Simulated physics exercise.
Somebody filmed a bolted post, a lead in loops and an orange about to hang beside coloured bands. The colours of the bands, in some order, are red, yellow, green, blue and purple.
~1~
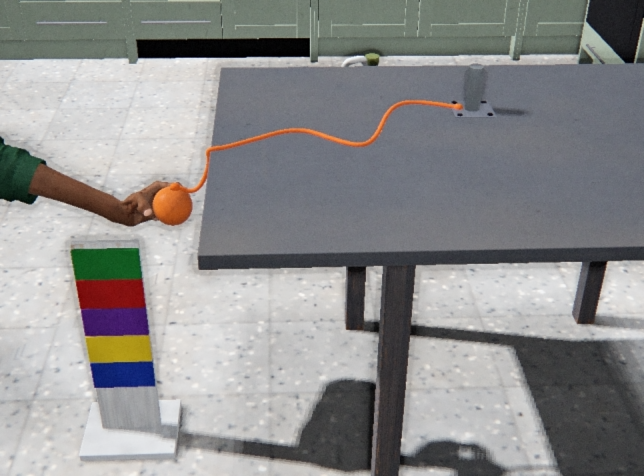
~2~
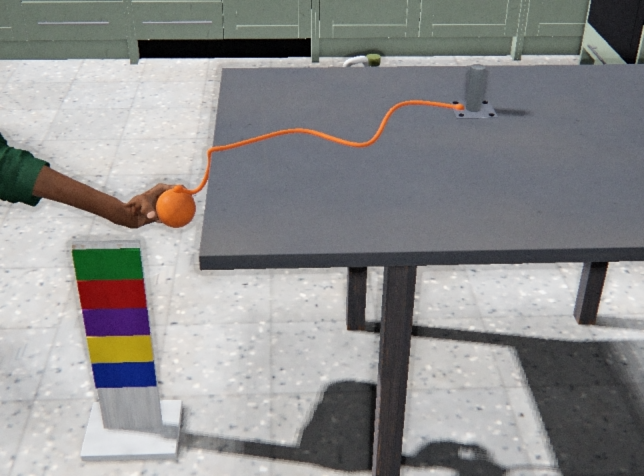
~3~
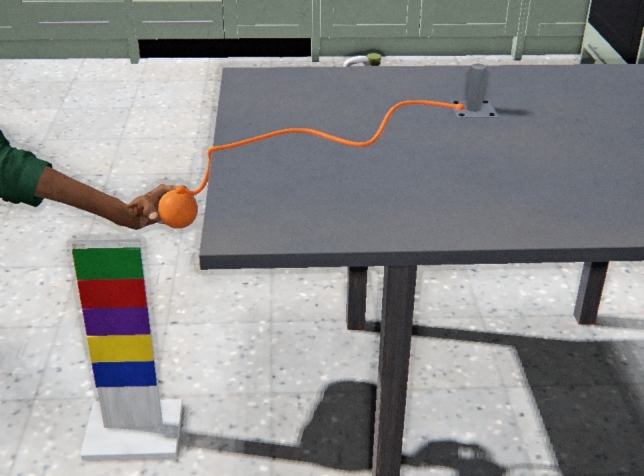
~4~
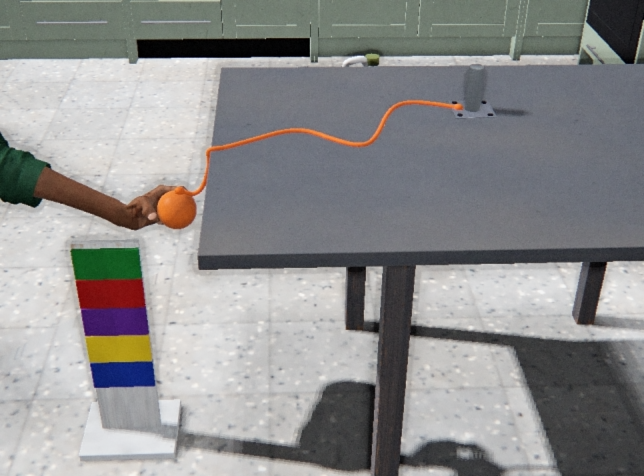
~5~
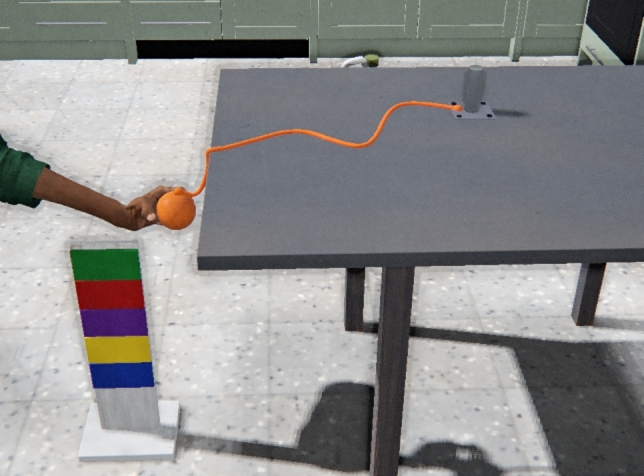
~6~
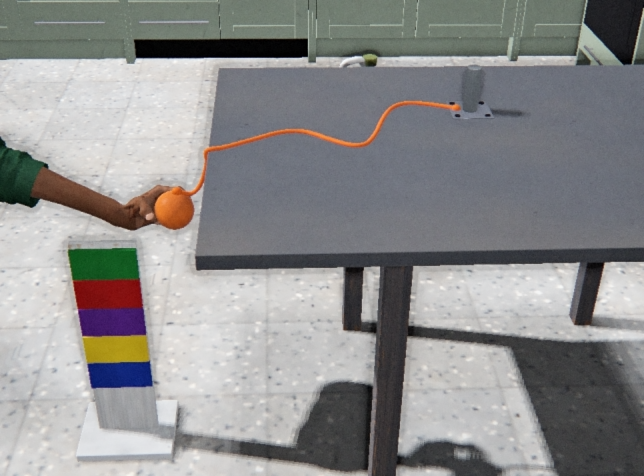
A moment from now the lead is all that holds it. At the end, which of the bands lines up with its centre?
The band that lines up is red.
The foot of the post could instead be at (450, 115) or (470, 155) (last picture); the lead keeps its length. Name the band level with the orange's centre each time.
Result 1: Purple. Result 2: Purple.
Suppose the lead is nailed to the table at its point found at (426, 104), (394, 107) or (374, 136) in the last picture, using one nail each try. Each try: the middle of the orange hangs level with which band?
Going through them one at a time, the answers are red; red; green.
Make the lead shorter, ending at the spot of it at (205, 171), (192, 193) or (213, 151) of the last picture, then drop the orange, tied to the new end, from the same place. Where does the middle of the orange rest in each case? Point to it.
Roughly at (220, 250) for the first, (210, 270) for the second and (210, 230) for the third.
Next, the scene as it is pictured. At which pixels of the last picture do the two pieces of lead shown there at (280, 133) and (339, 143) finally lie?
The first moves to (213, 144), the second to (279, 135).
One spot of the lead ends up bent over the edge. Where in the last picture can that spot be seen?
It lies at about (274, 134).
A little later, orange near (243, 266); level with red.
Next, orange near (209, 284); level with red.
When it is over, orange near (211, 284); level with red. Its middle rests at the red band.
